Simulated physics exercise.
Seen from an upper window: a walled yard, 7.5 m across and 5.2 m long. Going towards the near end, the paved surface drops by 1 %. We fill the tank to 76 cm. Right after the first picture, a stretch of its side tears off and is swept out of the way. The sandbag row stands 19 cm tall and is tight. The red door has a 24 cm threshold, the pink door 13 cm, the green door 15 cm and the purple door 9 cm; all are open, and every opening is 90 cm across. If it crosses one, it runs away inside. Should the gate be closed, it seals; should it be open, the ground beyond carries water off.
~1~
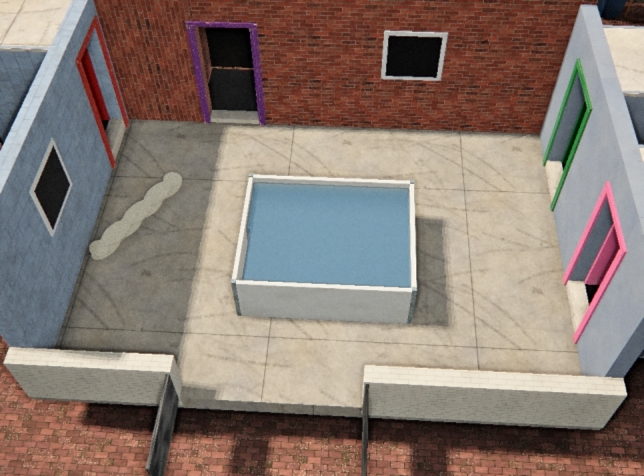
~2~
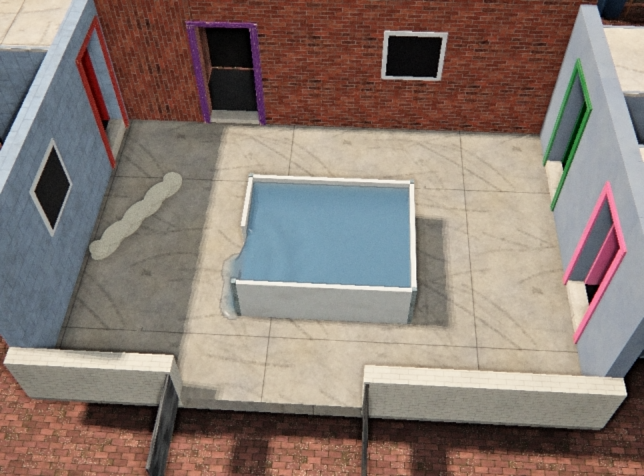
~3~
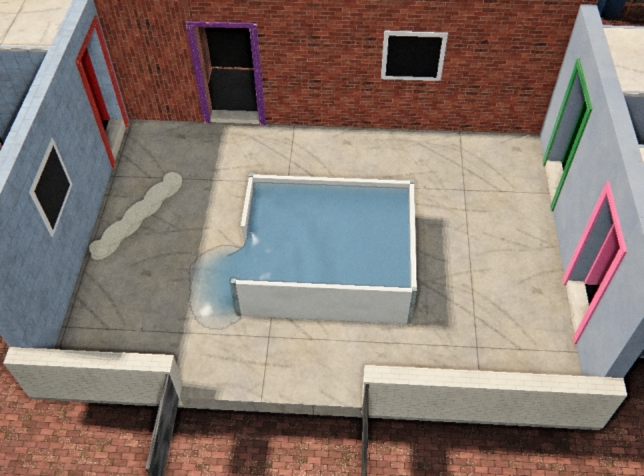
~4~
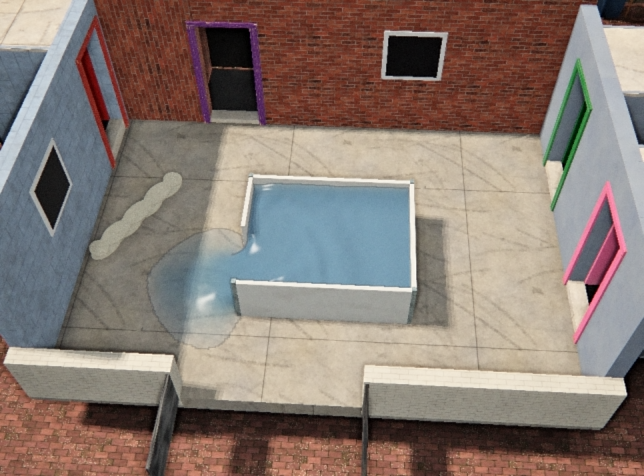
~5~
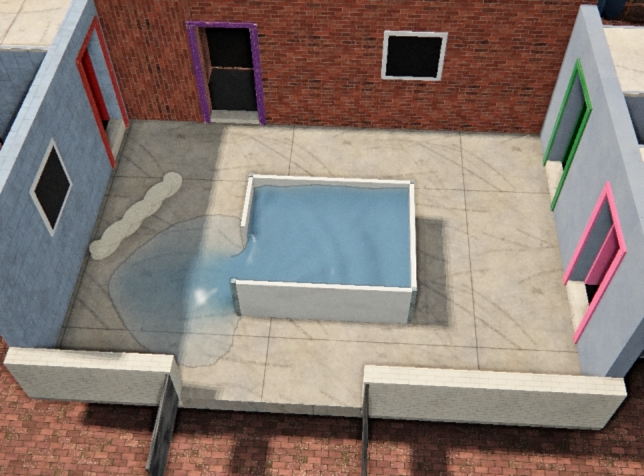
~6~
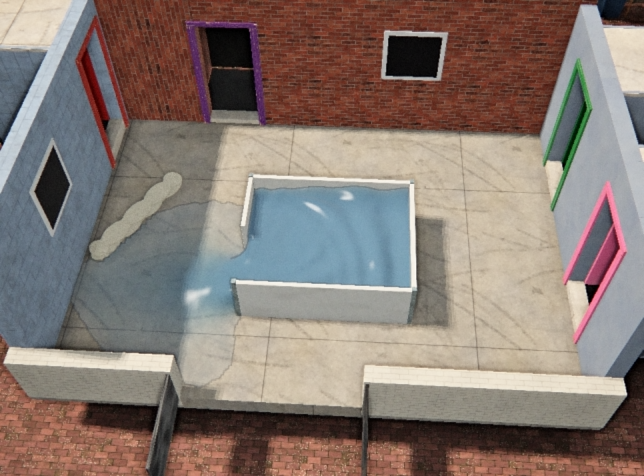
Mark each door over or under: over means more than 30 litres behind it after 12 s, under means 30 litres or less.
Red door under, pink door under, green door under, purple door under.
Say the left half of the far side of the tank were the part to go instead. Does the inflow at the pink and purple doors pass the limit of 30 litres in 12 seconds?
Pink short, purple beyond.
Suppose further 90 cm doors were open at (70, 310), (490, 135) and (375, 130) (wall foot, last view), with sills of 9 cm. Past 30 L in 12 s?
Note, doorways in listed order: Goes beyond, stays short, stays short.
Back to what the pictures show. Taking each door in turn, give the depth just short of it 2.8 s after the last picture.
Red 5 cm, pink 0 cm, green 0 cm, purple 6 cm.
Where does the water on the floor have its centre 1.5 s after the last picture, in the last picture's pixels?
It lies at roughly (250, 275) in pixels.
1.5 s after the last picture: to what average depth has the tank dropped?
Roughly 46 cm on average.
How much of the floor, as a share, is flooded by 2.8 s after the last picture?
Covered: Roughly 50 %.
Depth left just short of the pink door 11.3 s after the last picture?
About 12.0 cm deep.
Then, 0.7 s after the last picture water covers 20 % of the floor and is deepest (56 cm) near (51, 363); red door not reached, pink door not reached, green door not reached, purple door not reached.
Then, 1.5 s after the last picture water covers 30 % of the floor and is deepest (48 cm) near (72, 299); red door 3 cm at the sill, 0 L in, pink door not reached, green door not reached, purple door not reached.
Then, 2.8 s after the last picture water covers 50 % of the floor and is deepest (32 cm) near (107, 261); red door 5 cm at the sill, 0 L in, pink door not reached, green door not reached, purple door 6 cm at the sill, 0 L in.
Then, 6.3 s after the last picture water covers 85 % of the floor and is deepest (23 cm) near (47, 374); red door 9 cm at the sill, 0 L in, pink door 5 cm at the sill, 0 L in, green door 10 cm at the sill, 0 L in, purple door 9 cm at the sill, 8 L in.
Then, 11.3 s after the last picture water covers 95 % of the floor and is deepest (17 cm) near (393, 369); red door 7 cm at the sill, 0 L in, pink door 12 cm at the sill, 3 L in, green door 9 cm at the sill, 0 L in, purple door 5 cm at the sill, 8 L in.
